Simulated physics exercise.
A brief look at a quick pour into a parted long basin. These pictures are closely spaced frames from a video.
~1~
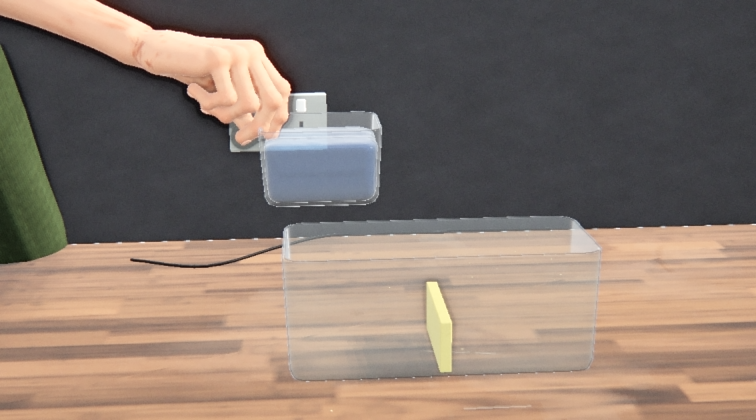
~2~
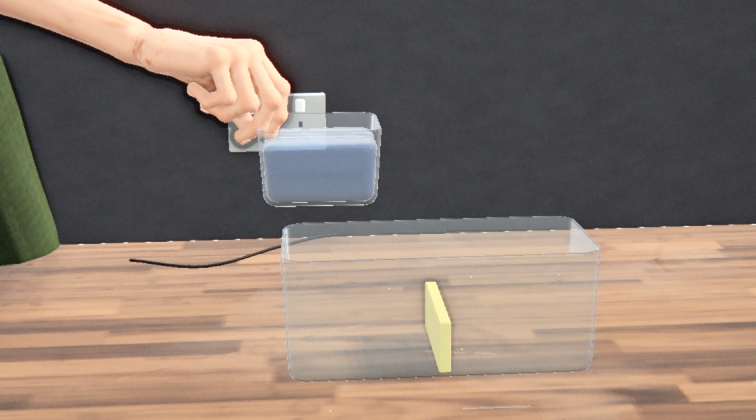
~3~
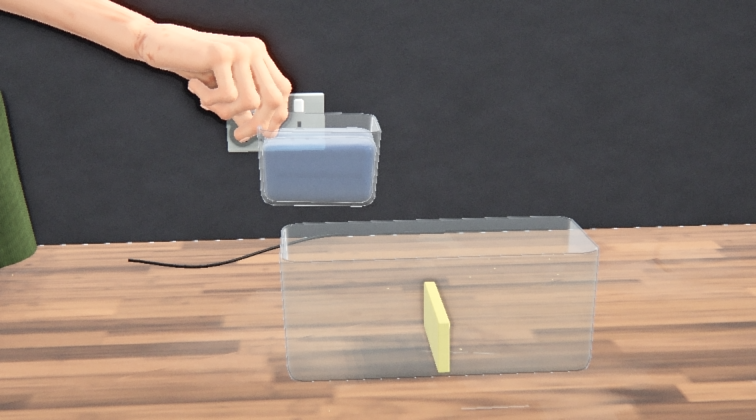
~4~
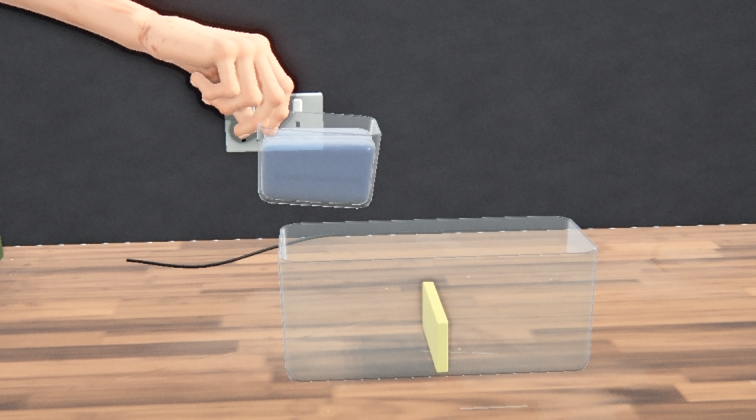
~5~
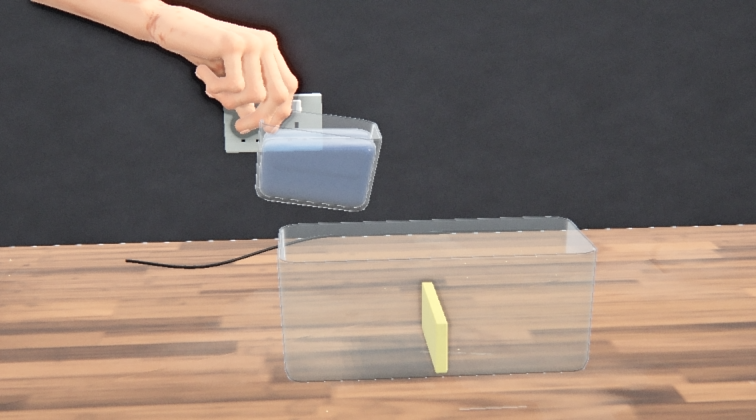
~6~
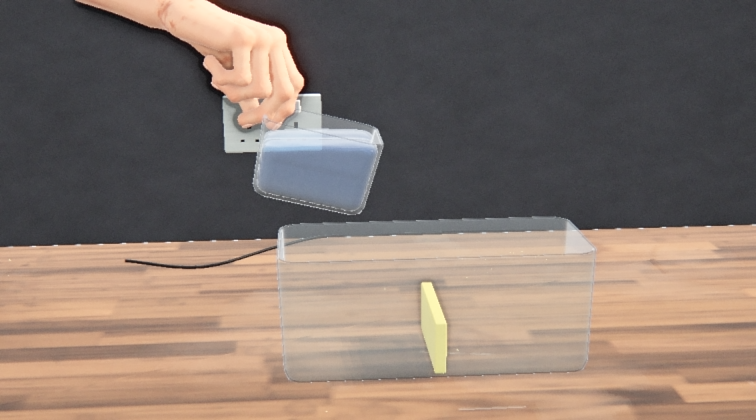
A hand held a small clear container of blue liquid above a long clear basin with a yellow divider, then gradually tilted it to the right while a green shape slid out of view at left.
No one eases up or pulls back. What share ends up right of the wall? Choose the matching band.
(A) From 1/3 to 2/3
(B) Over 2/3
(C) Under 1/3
From 1/3 to 2/3.
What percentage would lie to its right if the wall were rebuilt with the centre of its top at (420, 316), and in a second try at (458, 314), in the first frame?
The first placement leaves close to 70 per cent, the second close to 20 per cent.
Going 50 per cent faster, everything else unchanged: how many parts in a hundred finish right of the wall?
Roughly 40 per cent ends up there.
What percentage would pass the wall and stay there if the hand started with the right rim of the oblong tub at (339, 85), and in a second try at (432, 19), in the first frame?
It works out to around 5 % and then around 95 %.
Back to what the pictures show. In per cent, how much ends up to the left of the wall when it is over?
Around 45 %.
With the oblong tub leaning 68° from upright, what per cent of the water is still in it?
I'd reckon near 55 percent is still held at that tilt.
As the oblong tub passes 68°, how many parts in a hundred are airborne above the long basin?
Share out of both vessels: Approx. 25 %.
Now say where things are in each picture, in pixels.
In the first frame, tilt 0°; pouring edge (378, 123); surface from (265, 138) to (375, 136); the long basin's rim runs from (285, 244) to (587, 235); the wall's top is at (438, 303).
In the second frame, tilt 1°; pouring edge (377, 124); surface from (264, 138) to (374, 136).
In the third frame, tilt 2°; pouring edge (377, 125); surface from (263, 138) to (373, 137).
In the fourth frame, tilt 5°; pouring edge (377, 128); surface from (263, 138) to (373, 137).
In the fifth frame, tilt 9°; pouring edge (378, 133); surface from (263, 139) to (374, 137).
In the sixth frame, tilt 14°; pouring edge (379, 138); surface from (262, 139) to (376, 139).
A moment on, the oblong tub is tipped part way and 55 per cent is still to pour, 6 is left of the wall and 13 right of it.
Next, the oblong tub is tipped on its side and 11 per cent is still to pour, 32 is left of the wall and 53 right of it.
Then the oblong tub is tipped right over and 0 per cent is still to pour, 46 is left of the wall and 53 right of it.
Later the oblong tub is tipped right over and 0 per cent is still to pour, 47 is left of the wall and 53 right of it.
In the end 47 per cent lies left of the wall, 53 right of it and 0 outside.
